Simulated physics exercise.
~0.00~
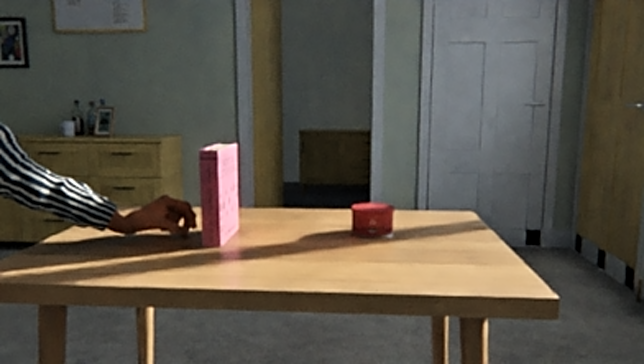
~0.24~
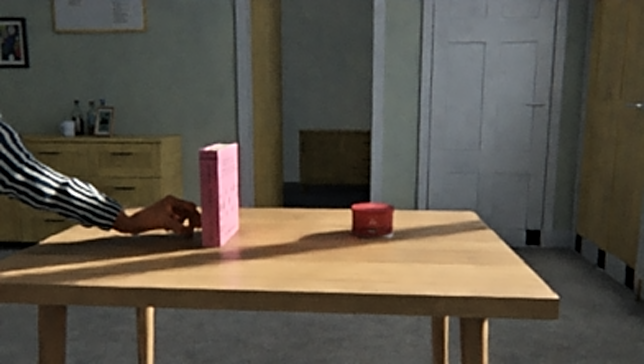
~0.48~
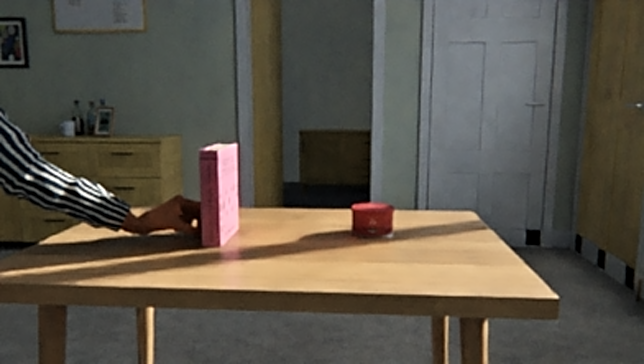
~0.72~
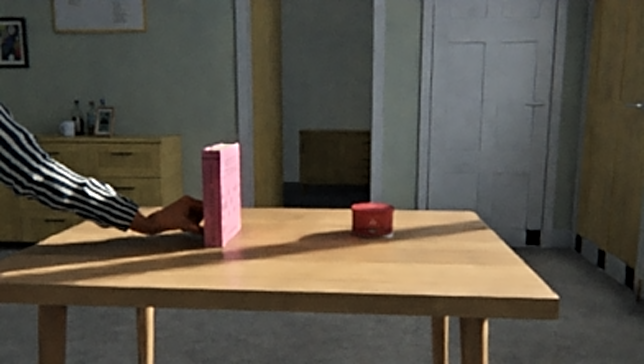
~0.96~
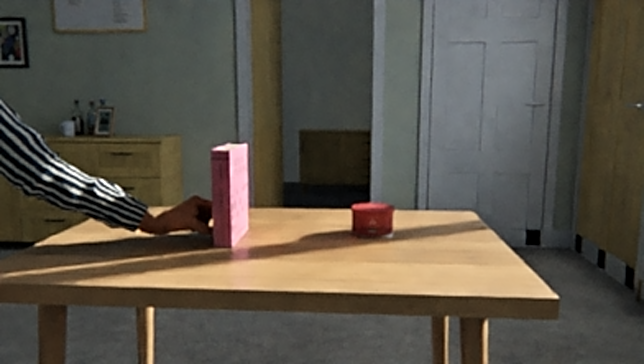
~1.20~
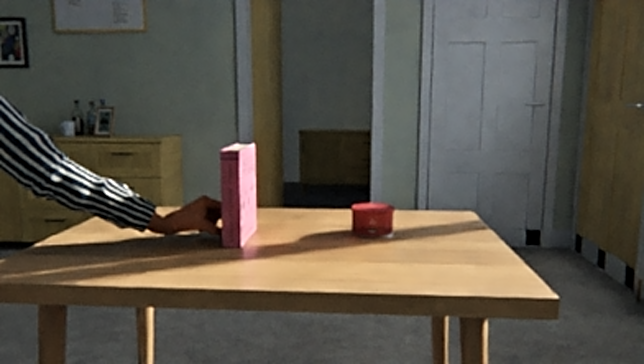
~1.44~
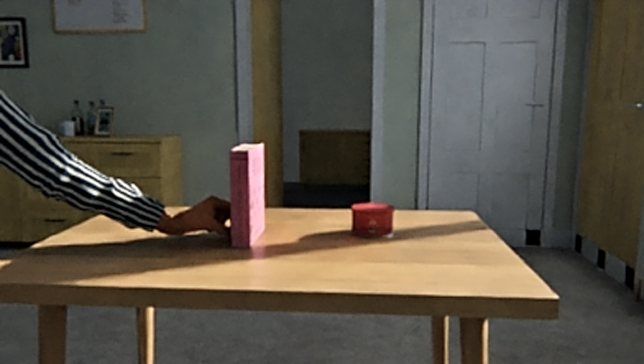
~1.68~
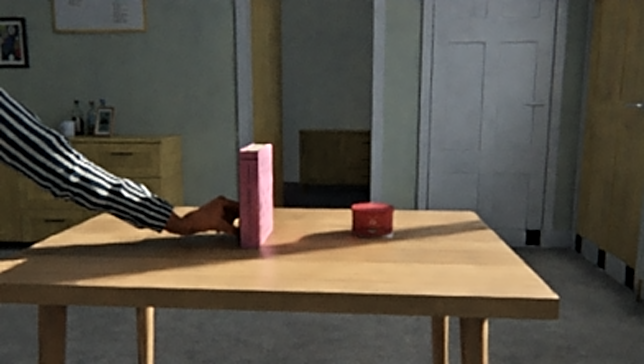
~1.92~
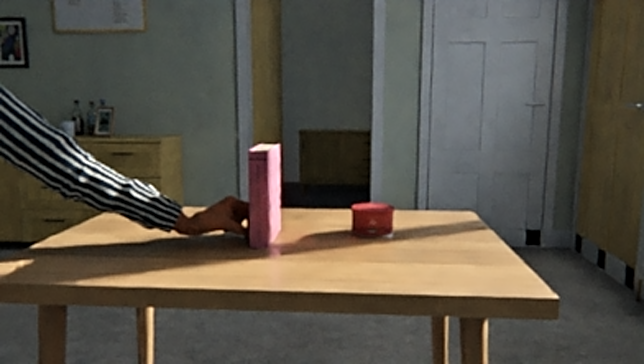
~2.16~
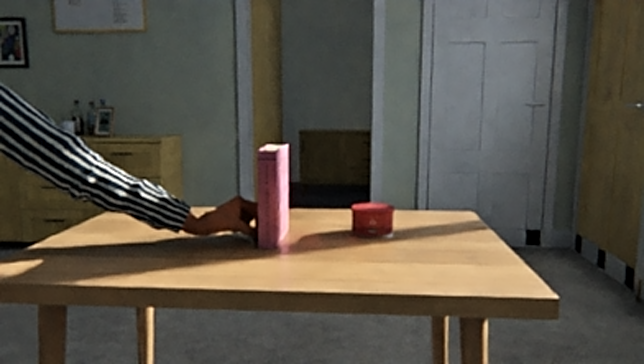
A hand in a black-and-white striped sleeve reaches in from the left toward an upright pink book on a pale wooden table. The still, level view shows a dim room with a wooden chest of drawers at left, a doorway and a white door behind, and a red tub sitting to the right on the tabletop. The fingers meet the lower part of the book and push it gently. The book slides a short way right, staying upright. At the end it stands nearer the unmoved tub, with the hand still against it.
